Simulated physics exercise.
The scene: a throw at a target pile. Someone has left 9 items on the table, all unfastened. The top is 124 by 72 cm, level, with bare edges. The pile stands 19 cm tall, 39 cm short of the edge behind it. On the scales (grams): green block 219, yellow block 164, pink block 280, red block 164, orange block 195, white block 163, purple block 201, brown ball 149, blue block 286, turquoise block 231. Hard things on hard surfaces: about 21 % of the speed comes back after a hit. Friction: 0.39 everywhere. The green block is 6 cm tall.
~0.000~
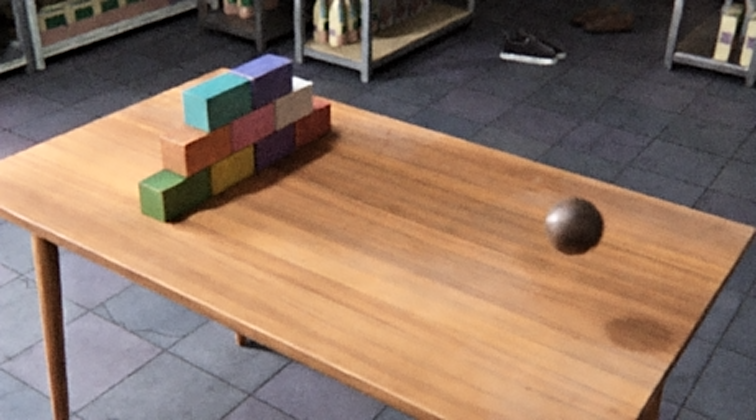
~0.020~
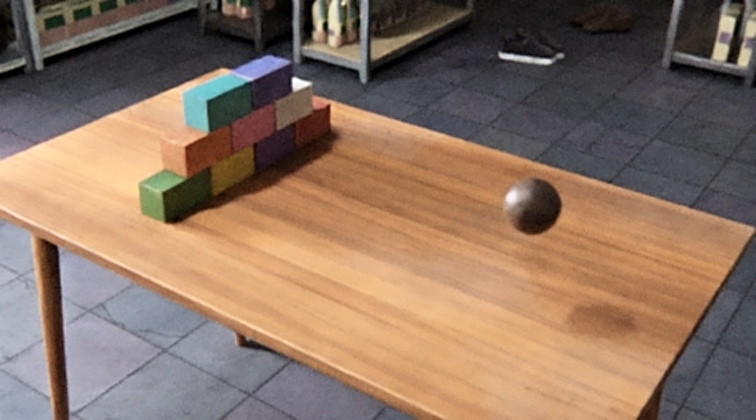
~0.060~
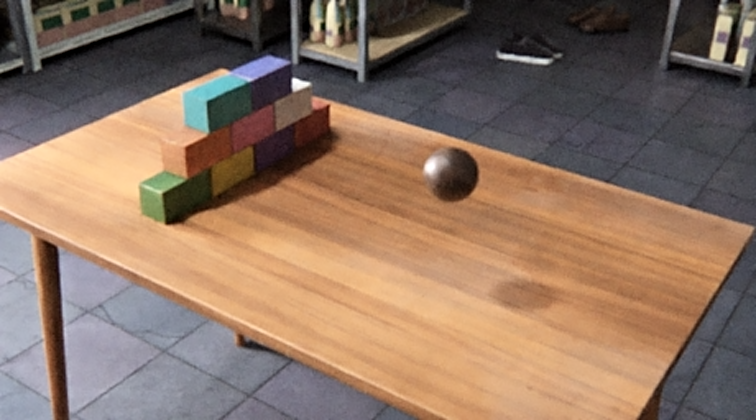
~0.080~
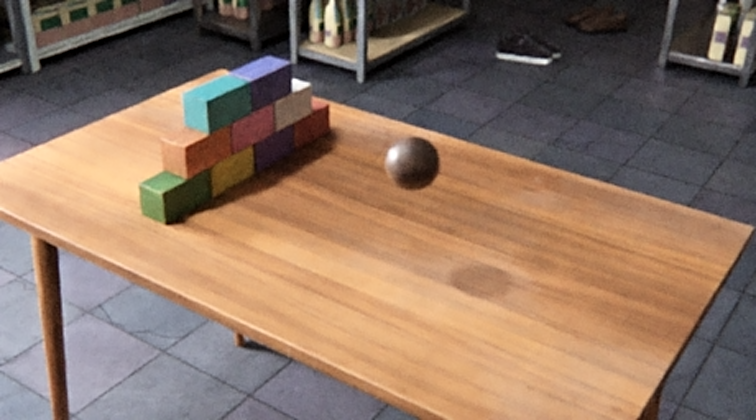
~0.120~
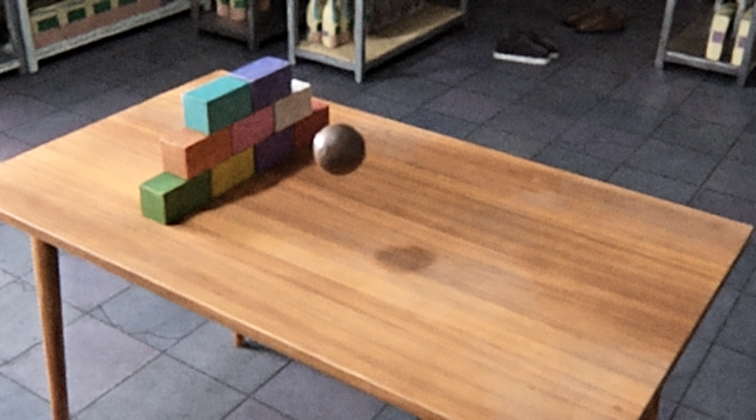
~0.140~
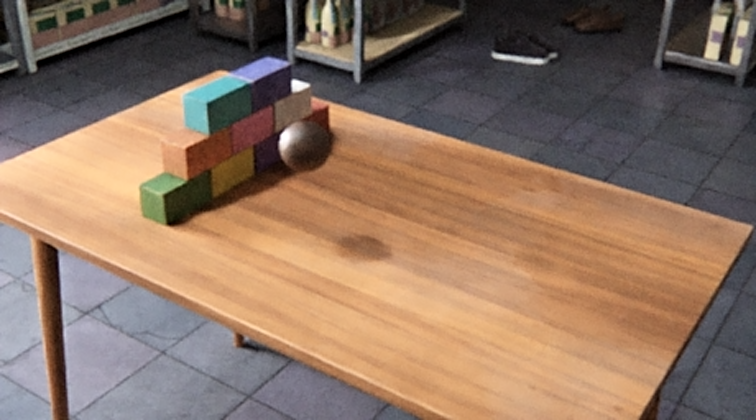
A dark brown ball moves through the air from right to left above a wooden table, its shadow sliding across the top beneath it. The table is seen from above at an angle, on grey tiles with shoes and bottle-filled shelves behind. At the left, stacked green, yellow, orange, pink, purple, white, red, turquoise and blue blocks stay still as the ball nears them.
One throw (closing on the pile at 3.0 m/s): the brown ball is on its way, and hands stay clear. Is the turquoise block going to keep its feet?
The turquoise block tips over.
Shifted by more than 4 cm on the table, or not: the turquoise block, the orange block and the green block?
The turquoise block gets shifted; the orange block ends elsewhere; the green block holds its spot.
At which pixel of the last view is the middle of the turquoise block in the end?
Near (159, 151).
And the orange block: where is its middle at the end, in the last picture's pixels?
Around (124, 151).
After 0.24 s, brown ball near (173, 159); turquoise block leaning 6° near (216, 102); orange block leaning 8°.
After 0.34 s, brown ball near (107, 162); turquoise block leaning 9° near (211, 106); orange block leaning 25°.
After 0.44 s, brown ball near (53, 175); turquoise block leaning 51° near (204, 119); orange block slid 18 cm.
After 0.64 s, brown ball near (9, 170); turquoise block on its side near (168, 131); orange block slid 19 cm.
At rest (1.2 s), tipped over on the table, turquoise block; not toppled but over 4 cm from the start, orange block; the other 7 in place, give or take 4 cm. Seen from the same camera at the end, turquoise block near (159, 151).
